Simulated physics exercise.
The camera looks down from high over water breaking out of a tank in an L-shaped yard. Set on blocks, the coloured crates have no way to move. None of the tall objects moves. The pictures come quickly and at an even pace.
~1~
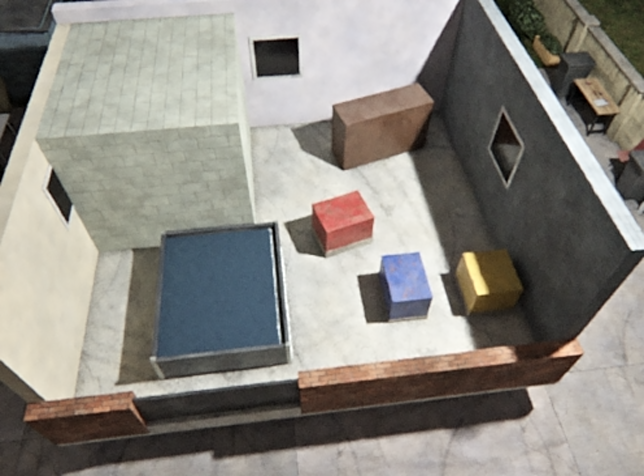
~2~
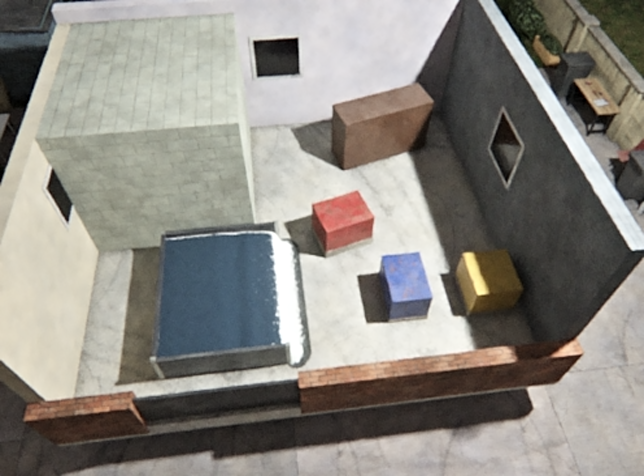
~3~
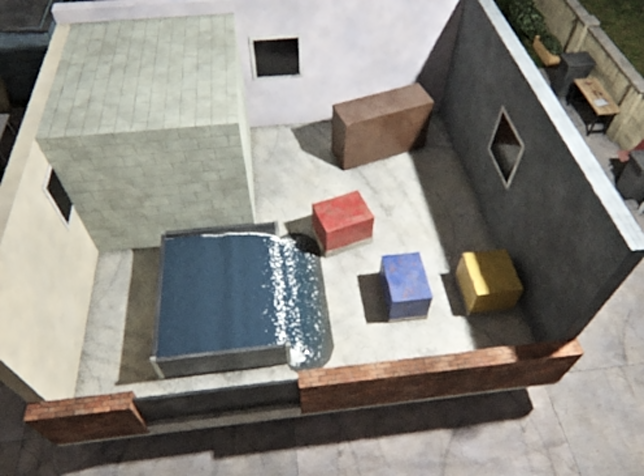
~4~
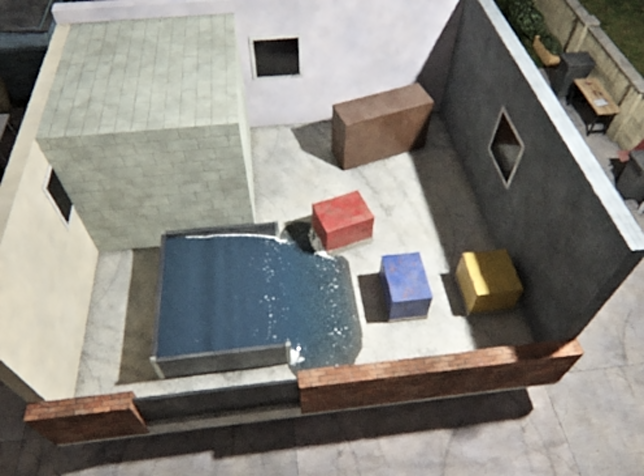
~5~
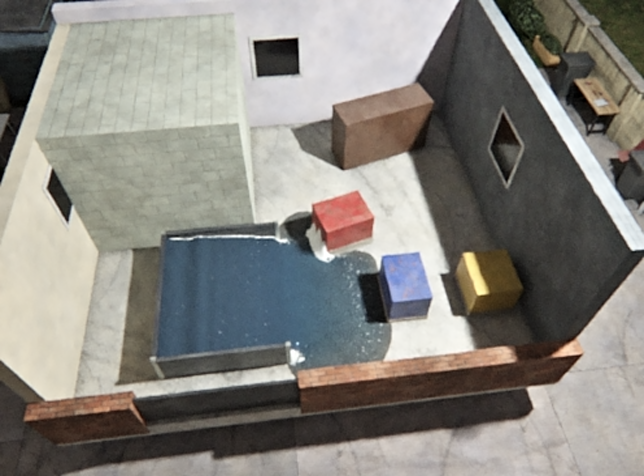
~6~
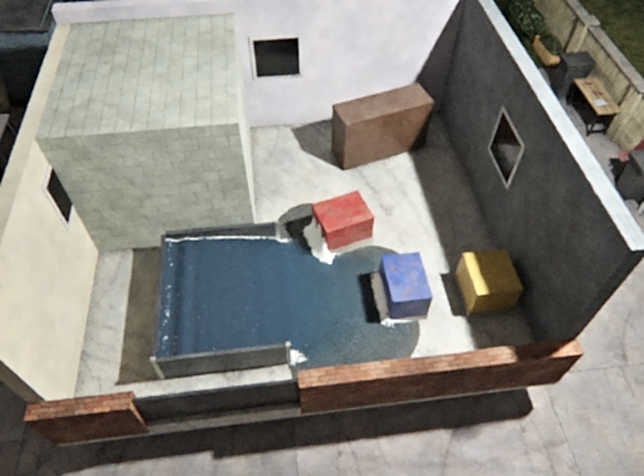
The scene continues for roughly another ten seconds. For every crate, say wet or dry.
In the end the blue crate is caught by the water, the yellow crate is caught by the water, the red crate is caught by the water.
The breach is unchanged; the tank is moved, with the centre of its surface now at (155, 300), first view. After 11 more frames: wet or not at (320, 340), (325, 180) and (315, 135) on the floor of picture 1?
First drenched; next drenched; last unwetted.
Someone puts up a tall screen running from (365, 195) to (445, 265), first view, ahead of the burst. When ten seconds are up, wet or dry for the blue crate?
Blue is reached.
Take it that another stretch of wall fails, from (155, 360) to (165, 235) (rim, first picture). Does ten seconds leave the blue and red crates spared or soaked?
The blue one is reached; the red one is untouched.
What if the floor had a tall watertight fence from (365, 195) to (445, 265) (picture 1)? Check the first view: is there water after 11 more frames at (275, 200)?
I'd call it watered.
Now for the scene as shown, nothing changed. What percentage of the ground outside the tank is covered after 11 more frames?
55 %.
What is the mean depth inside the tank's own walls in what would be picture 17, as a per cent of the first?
Estimate: Some 34 %.
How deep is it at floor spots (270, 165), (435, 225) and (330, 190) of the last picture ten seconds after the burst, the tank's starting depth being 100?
About 20, 10, 16 %.
A moment on, water covers 35 % of the floor; the blue crate water round its plinth, the yellow crate water round its plinth, the red crate water round its plinth.
Next, water covers 55 % of the floor; the blue crate water round its plinth, the yellow crate water round its plinth, the red crate water round its plinth.
Then, water covers 75 % of the floor; the blue crate water round its plinth, the yellow crate water round its plinth, the red crate water round its plinth.
Later, water covers 95 % of the floor; the blue crate water round its plinth, the yellow crate water round its plinth, the red crate water round its plinth.
In the end, water covers 100 % of the floor; the blue crate was topped, the yellow crate was topped, the red crate was topped.
